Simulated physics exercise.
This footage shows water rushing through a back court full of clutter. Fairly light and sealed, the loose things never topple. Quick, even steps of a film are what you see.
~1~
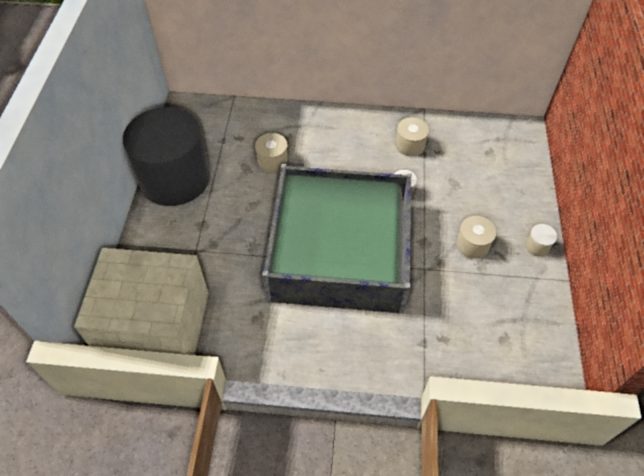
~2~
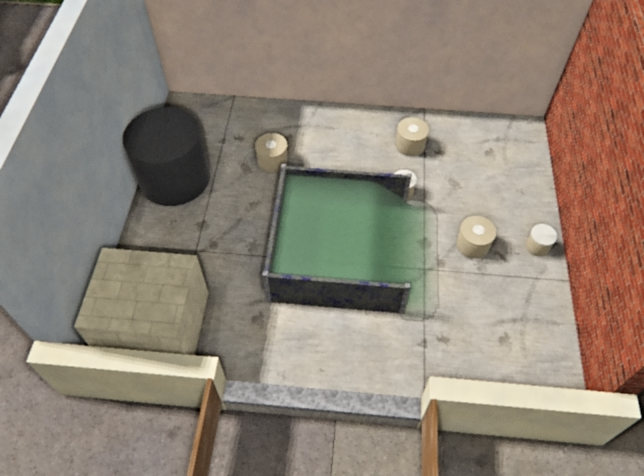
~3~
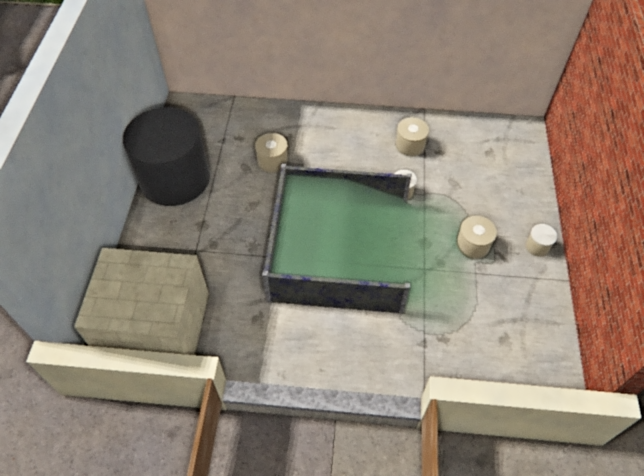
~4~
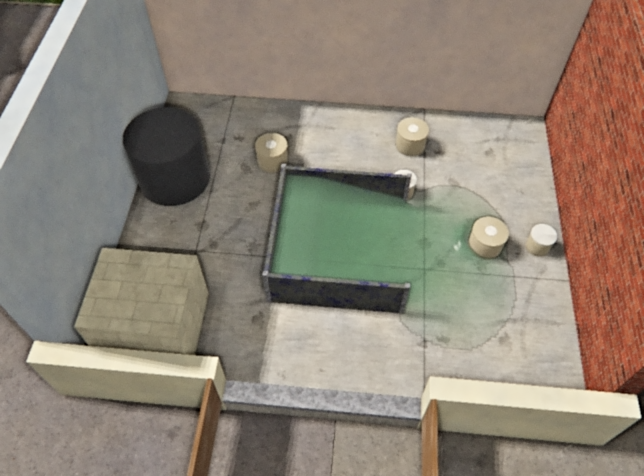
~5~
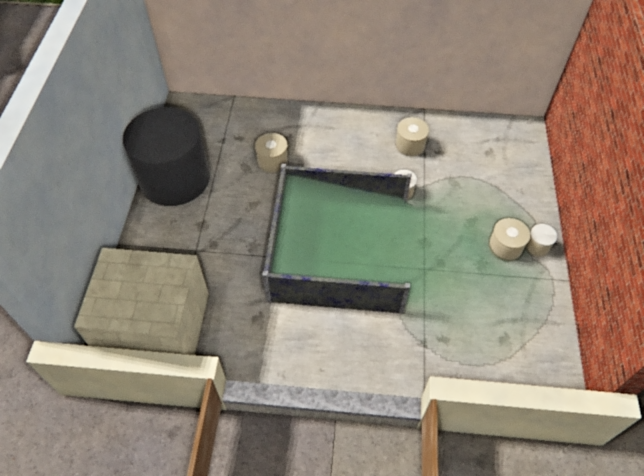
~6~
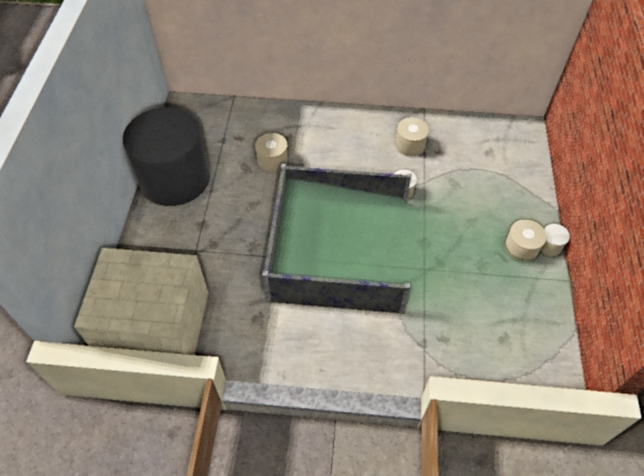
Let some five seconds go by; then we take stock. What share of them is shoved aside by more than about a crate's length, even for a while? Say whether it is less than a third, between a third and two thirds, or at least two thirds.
Middle band.
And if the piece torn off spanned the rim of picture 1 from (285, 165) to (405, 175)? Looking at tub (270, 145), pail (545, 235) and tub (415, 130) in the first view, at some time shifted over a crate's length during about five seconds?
Well, in order they come out as over the mark, over the mark and over the mark.
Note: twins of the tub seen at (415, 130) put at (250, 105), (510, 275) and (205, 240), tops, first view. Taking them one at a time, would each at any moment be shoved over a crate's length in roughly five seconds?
Results - 1: Doesn't go far; 2: Ends up far away; 3: Doesn't go far.
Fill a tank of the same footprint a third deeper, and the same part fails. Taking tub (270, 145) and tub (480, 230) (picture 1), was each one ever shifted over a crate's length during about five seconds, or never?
Lab note, in sequence: Stayed below that mark / reached that mark.
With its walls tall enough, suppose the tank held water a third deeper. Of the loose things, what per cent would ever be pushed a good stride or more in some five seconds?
60 % or so.
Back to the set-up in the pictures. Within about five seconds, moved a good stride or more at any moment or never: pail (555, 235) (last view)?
My reading: Displaced that much.
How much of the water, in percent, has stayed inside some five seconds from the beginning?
96 %.
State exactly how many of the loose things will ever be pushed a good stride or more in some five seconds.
The count is 2.
A moment on, 1 of 5 are well off their spots; 0 afloat.
Next, 1 of 5 are well off their spots; 2 afloat.
Later, 1 of 5 are well off their spots; 2 afloat.
In the end, 1 of 5 are well off their spots, and 2 have been at some point; 2 afloat.
